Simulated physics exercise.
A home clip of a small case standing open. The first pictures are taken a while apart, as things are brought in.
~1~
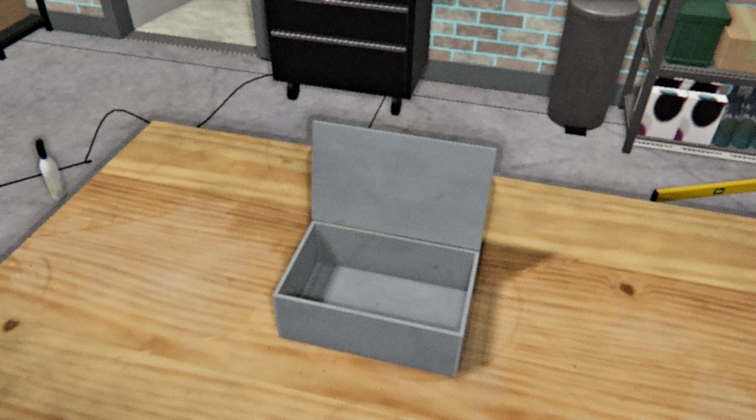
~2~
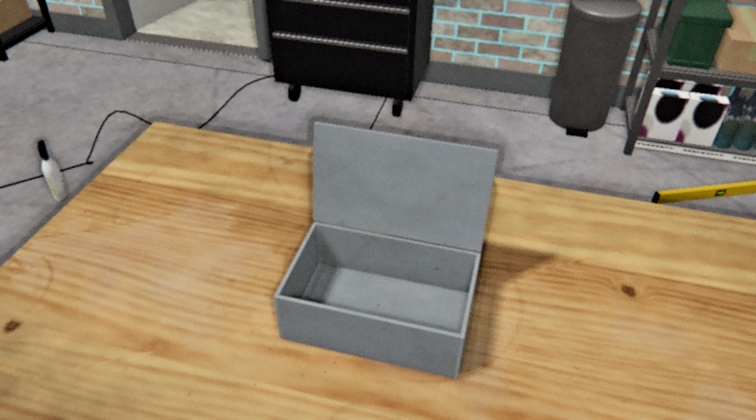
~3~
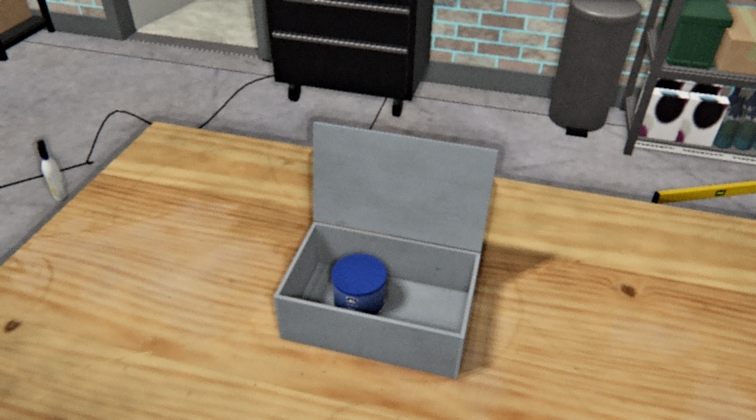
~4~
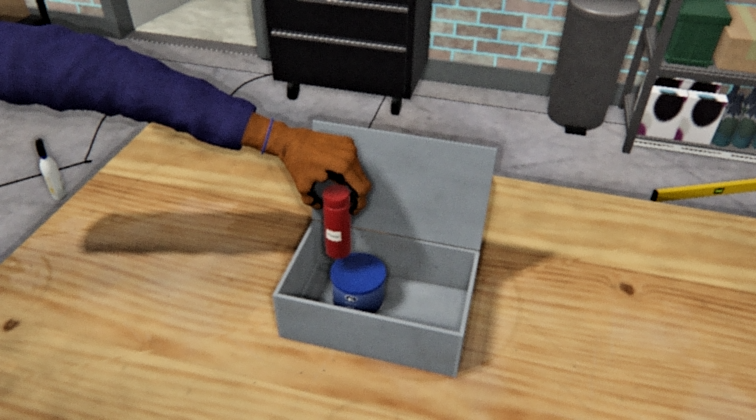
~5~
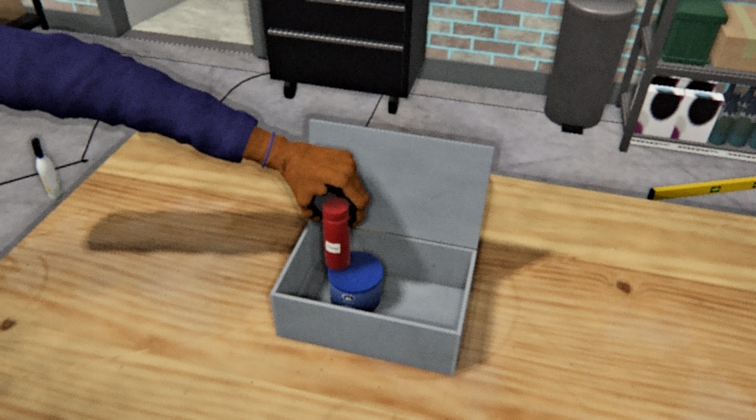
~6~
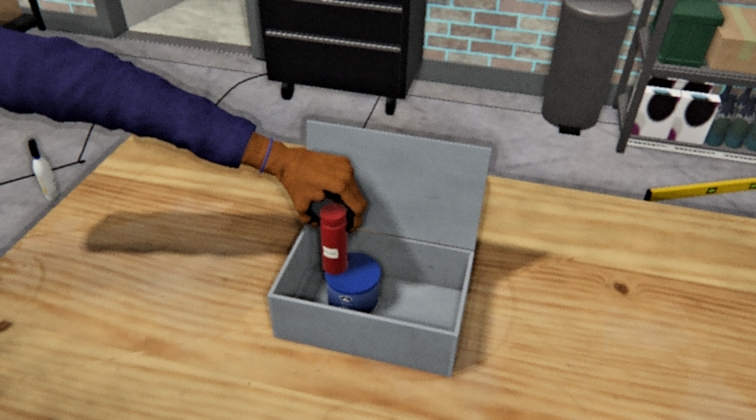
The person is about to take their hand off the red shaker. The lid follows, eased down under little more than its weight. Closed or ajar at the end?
The lid is held up.
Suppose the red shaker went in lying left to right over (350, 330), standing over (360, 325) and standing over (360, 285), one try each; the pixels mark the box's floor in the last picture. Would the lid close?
First, it closes; second, it shuts flat; third, it stays ajar.
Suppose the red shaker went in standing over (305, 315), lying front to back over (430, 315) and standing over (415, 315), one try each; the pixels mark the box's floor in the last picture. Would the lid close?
First, it is held up; second, it shuts flat; third, it stays ajar.
Then, 1.10 s after the last picture, lid starting down.
Then, 1.50 s after the last picture, lid 62° above the rim.
Then, 1.80 s after the last picture, lid 35° above the rim; red shaker tipped 42° from how it was near (325, 261).
Then, 1.90 s after the last picture, lid 21° above the rim; red shaker tipped 73° from how it was near (320, 282).
At rest, lid 13° above the rim; tipped over in the box, red shaker; blue tub in place. Seen from the same camera at the end, red shaker near (319, 282).
